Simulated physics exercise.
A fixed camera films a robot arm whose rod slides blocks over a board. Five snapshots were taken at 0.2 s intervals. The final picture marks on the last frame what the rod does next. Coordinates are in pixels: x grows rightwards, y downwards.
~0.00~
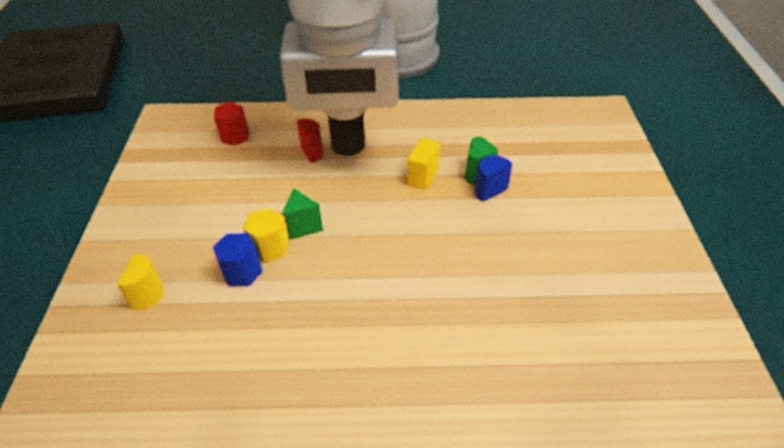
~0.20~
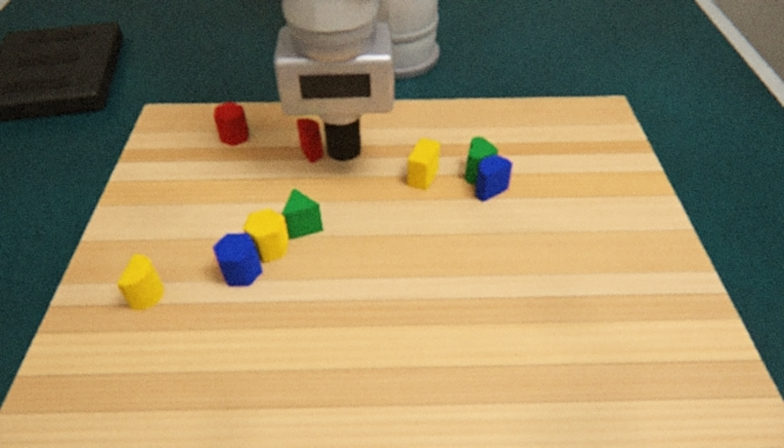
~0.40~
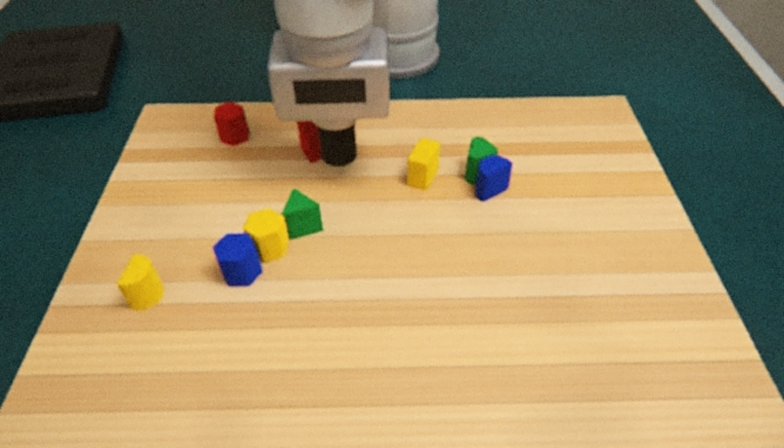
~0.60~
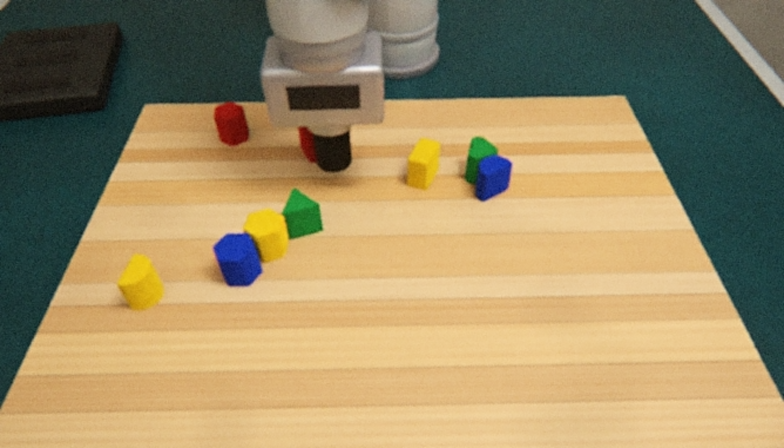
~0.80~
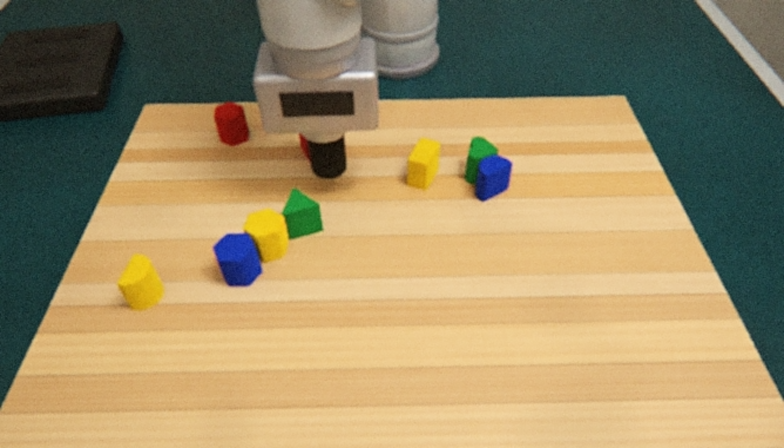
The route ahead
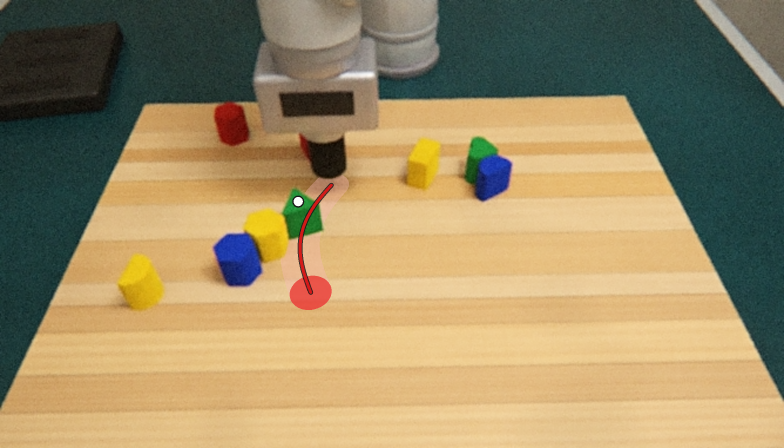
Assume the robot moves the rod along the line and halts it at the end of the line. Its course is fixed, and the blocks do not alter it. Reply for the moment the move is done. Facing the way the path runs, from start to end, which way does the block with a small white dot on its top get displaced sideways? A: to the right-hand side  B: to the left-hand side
Letter B.
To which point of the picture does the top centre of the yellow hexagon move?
The top centre is at (257, 245).
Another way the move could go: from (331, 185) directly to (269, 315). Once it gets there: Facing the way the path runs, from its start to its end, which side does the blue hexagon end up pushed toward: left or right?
The blue hexagon is shifted sideways to the right, facing along the path from start to end.
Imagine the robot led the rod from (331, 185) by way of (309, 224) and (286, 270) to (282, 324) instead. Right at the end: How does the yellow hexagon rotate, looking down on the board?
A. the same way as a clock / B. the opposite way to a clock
Choice A: The same way as a clock.
Path on the board, from (331, 185) by way of (308, 215) and (300, 252) to (311, 292); the dot is on the green triangular block.
The first path, step by step. One third of the way, rod (305, 198); yellow hexagon (264, 225), turned 20° clockwise; green triangular block (296, 211), turned 30° anticlockwise.
Two thirds of the way, rod (297, 235); blue hexagon (217, 252), turned 15° anticlockwise; yellow hexagon (256, 239), turned 75° clockwise; green triangular block (290, 253), turned 25° anticlockwise.
At the end, rod (307, 275); blue hexagon (215, 252), turned 15° anticlockwise; yellow hexagon (257, 245), turned 110° clockwise; green triangular block (296, 296), turned 20° anticlockwise; red D-shaped block in place.
